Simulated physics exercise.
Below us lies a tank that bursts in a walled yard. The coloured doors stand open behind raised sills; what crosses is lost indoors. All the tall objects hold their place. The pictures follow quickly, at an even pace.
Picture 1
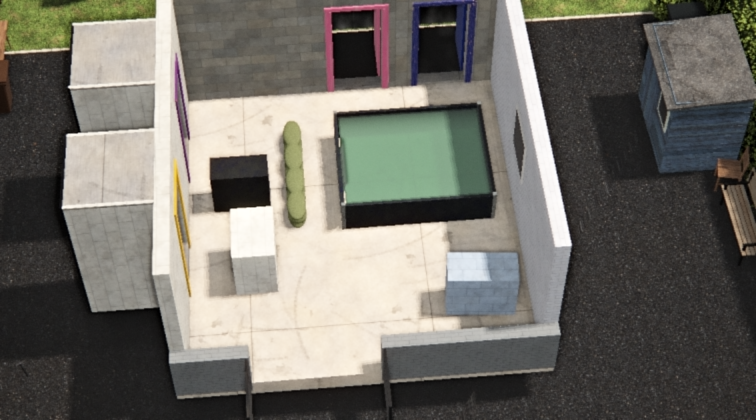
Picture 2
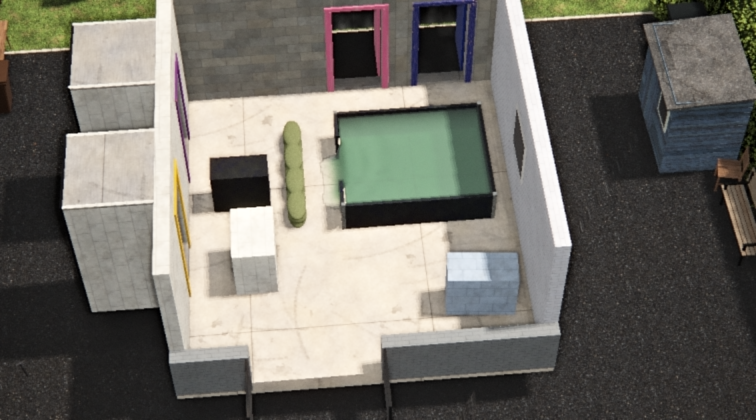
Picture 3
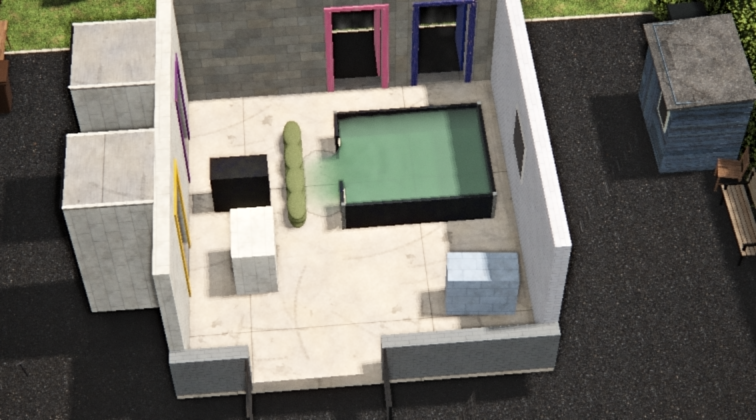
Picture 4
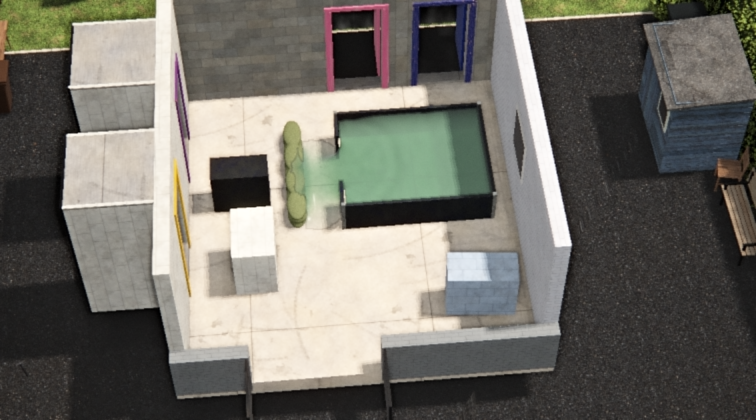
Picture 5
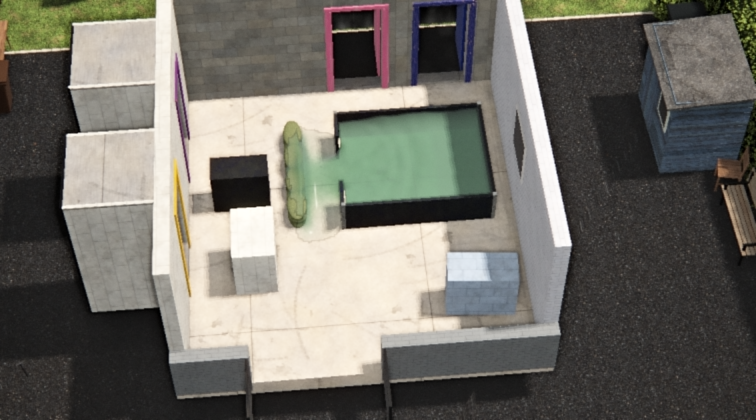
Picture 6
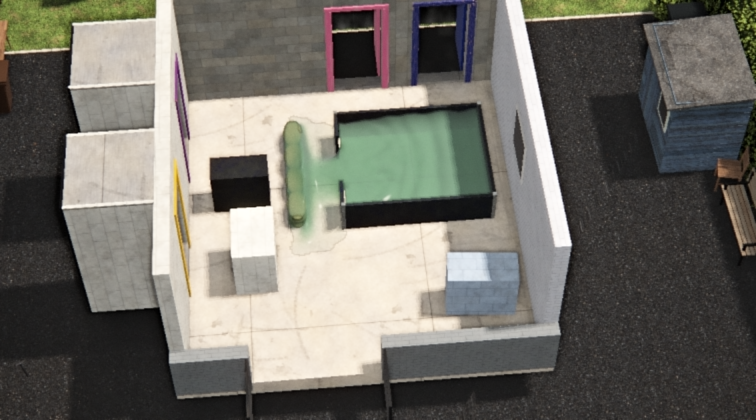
The clip shows a walled yard from above, where green water pours through a gap in the left side of a dark tank, reaches a row of rounded bushes and spreads along it while the surrounding objects stay still.
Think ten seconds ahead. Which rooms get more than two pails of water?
In the end: The blue door floods; the pink door floods; the purple door holds within the limit; the yellow door holds within the limit.
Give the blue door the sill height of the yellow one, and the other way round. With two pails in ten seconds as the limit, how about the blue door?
In short: Blue door is under.
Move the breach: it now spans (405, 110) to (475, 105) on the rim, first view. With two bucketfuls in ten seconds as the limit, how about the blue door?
In short: The blue one goes over.
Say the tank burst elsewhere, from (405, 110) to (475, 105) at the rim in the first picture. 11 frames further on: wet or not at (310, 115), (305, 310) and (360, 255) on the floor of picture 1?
In turn: Covered, not flooded, clear.
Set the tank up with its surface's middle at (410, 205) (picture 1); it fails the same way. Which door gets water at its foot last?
It is the door marked blue.
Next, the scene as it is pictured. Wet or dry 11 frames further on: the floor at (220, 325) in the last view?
Verdict: No water.
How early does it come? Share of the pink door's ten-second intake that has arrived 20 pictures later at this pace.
About 55 per cent.
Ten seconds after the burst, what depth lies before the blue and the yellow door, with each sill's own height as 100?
Near 170 and 20 in a hundred.
A moment on, water covers 30 % of the floor; the blue door not reached, the pink door wet at the sill, nothing in, the purple door not reached, the yellow door not reached.
Next, water covers 55 % of the floor; the blue door wet at the sill, nothing in, the pink door over two buckets in, the purple door wet at the sill, nothing in, the yellow door not reached.
Then, water covers 65 % of the floor; the blue door wet at the sill, nothing in, the pink door far over two buckets in, the purple door wet at the sill, nothing in, the yellow door wet at the sill, nothing in.
Later, water covers 90 % of the floor; the blue door under two buckets in, the pink door far over two buckets in, the purple door under two buckets in, the yellow door wet at the sill, nothing in.
In the end, water covers 95 % of the floor; the blue door over two buckets in, the pink door far over two buckets in, the purple door under two buckets in, the yellow door wet at the sill, nothing in.
